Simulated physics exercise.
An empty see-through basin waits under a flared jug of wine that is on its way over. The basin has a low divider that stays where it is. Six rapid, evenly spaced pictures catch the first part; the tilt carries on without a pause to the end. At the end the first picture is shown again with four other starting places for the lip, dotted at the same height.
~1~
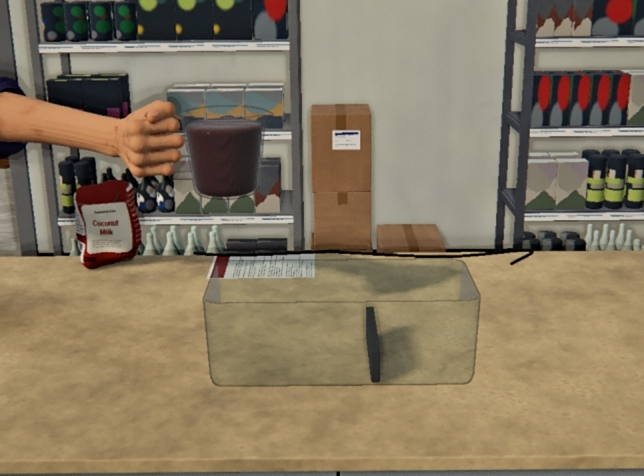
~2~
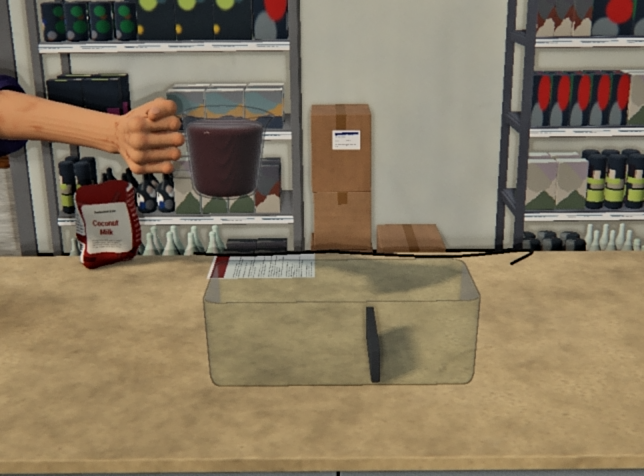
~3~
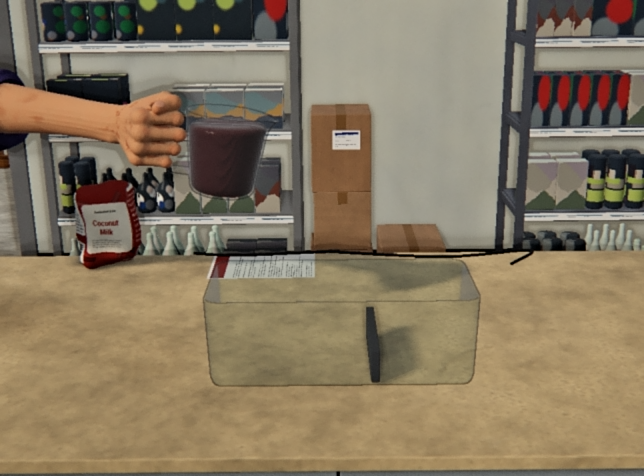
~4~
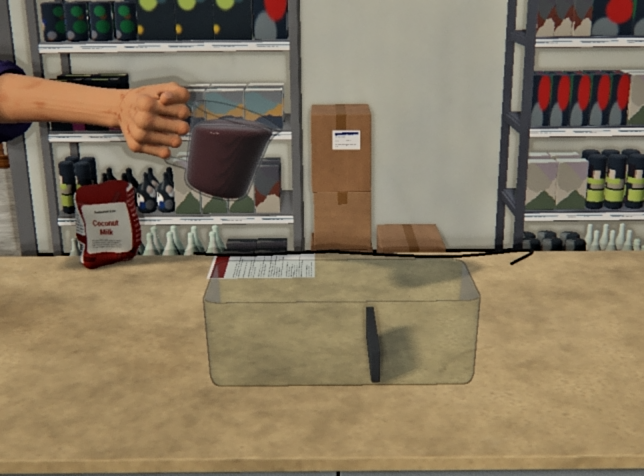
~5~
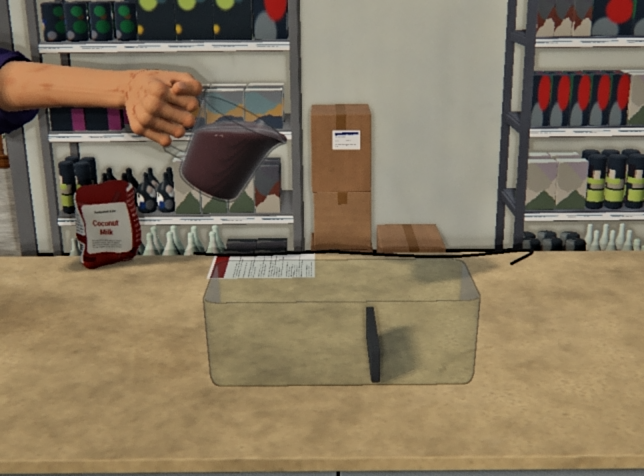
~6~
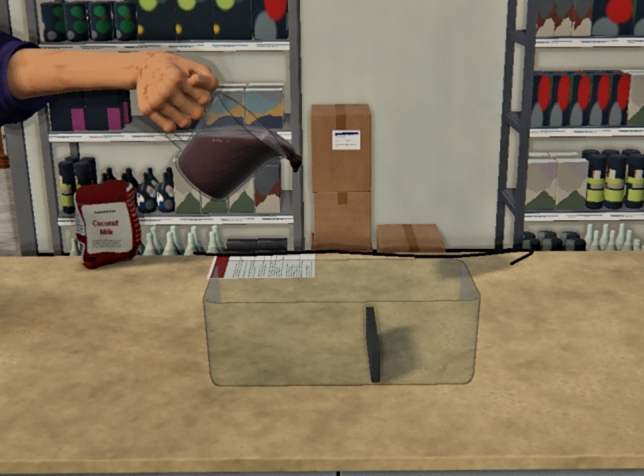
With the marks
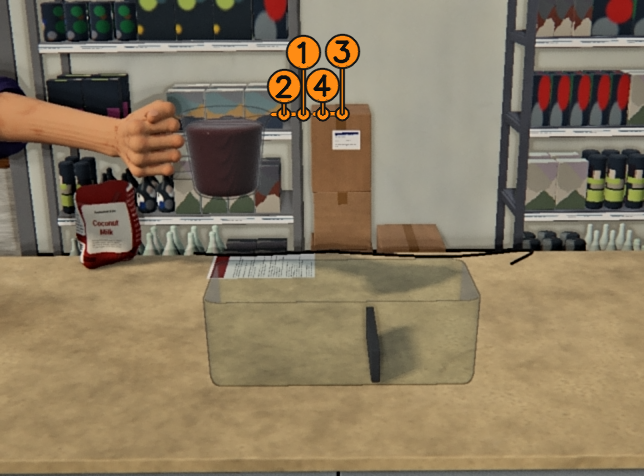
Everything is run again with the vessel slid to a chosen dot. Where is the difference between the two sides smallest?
4 is best.
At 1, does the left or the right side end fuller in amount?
More ends on the left.
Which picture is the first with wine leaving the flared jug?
Picture 5.
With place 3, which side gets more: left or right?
The right side.
On the marked copy, 1 at (303, 114); 2 at (284, 114); 3 at (342, 113); 4 at (322, 113).
Choosing 1, about 76 % ends left of the wall and 21 % right of it; 4 % is lost outside.
Choosing 2, about 88 % ends left of the wall and 5 % right of it; 7 % is lost outside.
Choosing 3, about 15 % ends left of the wall and 83 % right of it.
Choosing 4, about 44 % ends left of the wall and 54 % right of it.
